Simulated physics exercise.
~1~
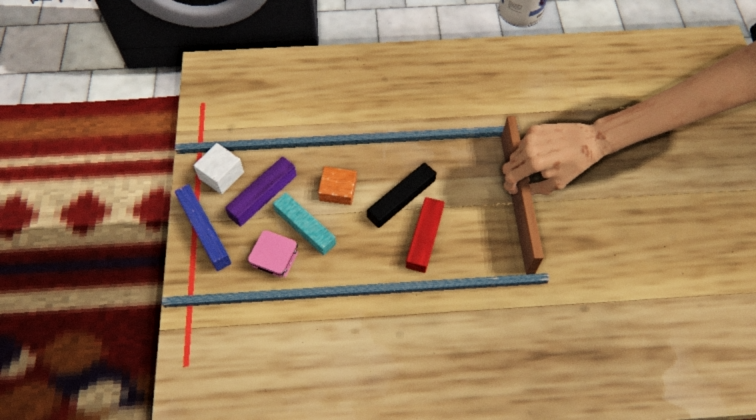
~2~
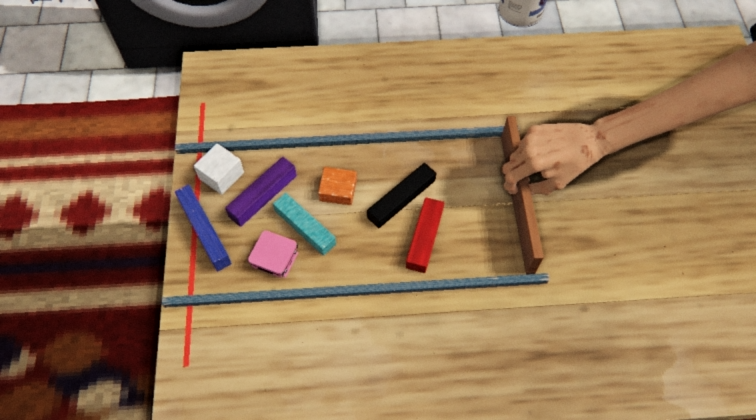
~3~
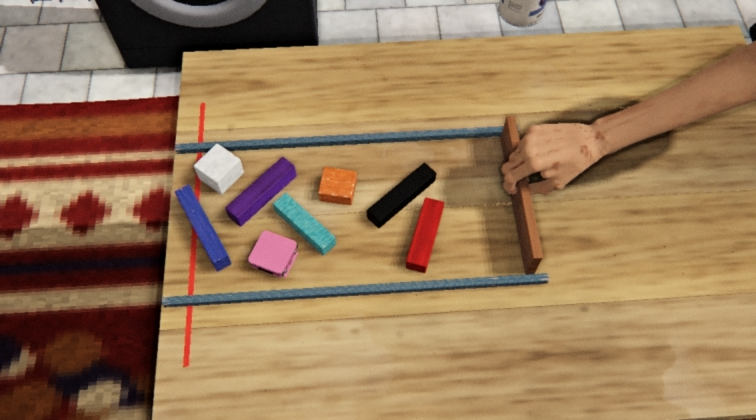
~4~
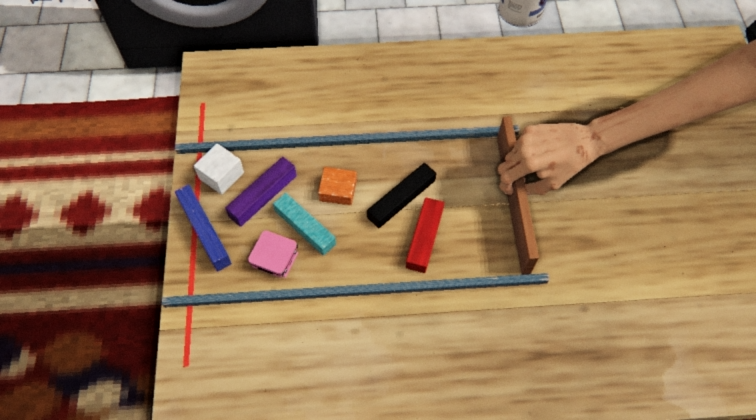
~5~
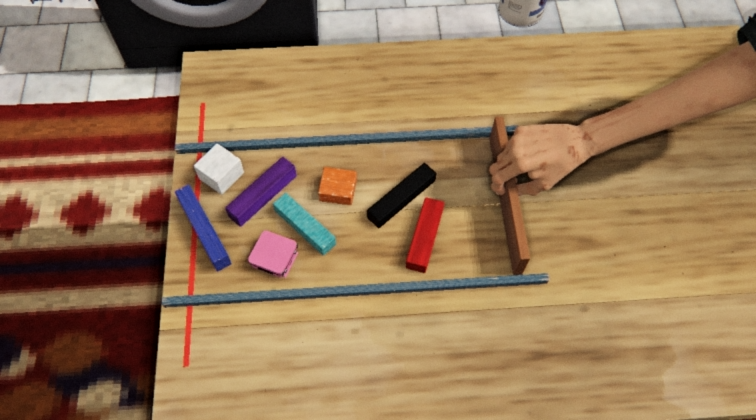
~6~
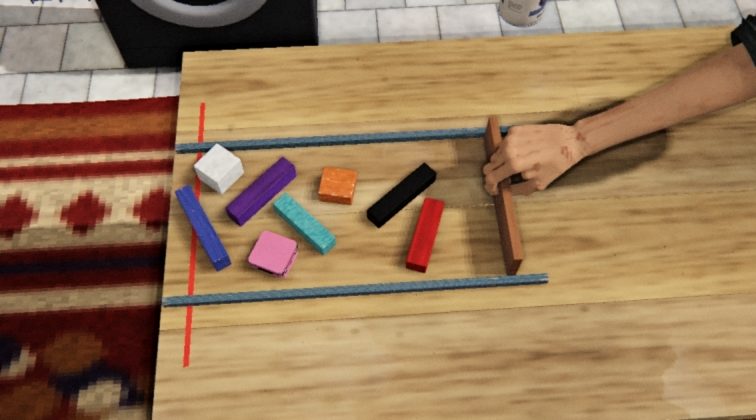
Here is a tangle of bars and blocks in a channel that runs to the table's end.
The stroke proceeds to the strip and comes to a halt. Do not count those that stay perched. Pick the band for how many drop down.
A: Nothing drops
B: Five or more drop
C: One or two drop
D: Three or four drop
Option B: Five or more drop.
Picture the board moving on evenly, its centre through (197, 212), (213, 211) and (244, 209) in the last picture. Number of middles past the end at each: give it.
Respectively 6, 5 and 2.
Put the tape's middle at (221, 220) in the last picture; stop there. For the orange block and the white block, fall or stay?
Well, the orange block is left in place and the white block topples off.
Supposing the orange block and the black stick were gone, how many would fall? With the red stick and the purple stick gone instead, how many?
Going first to second: 5 and 3.
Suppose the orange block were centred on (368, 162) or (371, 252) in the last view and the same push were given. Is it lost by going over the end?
Stays put; goes off the edge.
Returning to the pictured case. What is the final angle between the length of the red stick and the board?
Angle: Close to 0 degrees.
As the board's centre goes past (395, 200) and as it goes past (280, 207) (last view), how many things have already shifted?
At that stage 2; at the next, 8.
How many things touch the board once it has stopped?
Count recorded: 2.
Early on, none off yet; blue bar at rest near (203, 227); white block at rest near (219, 169); purple stick at rest near (262, 191).
Finally, the number that fall off is five or more; lost, orange block, turquoise bar, pink case, purple stick, white block and blue bar.
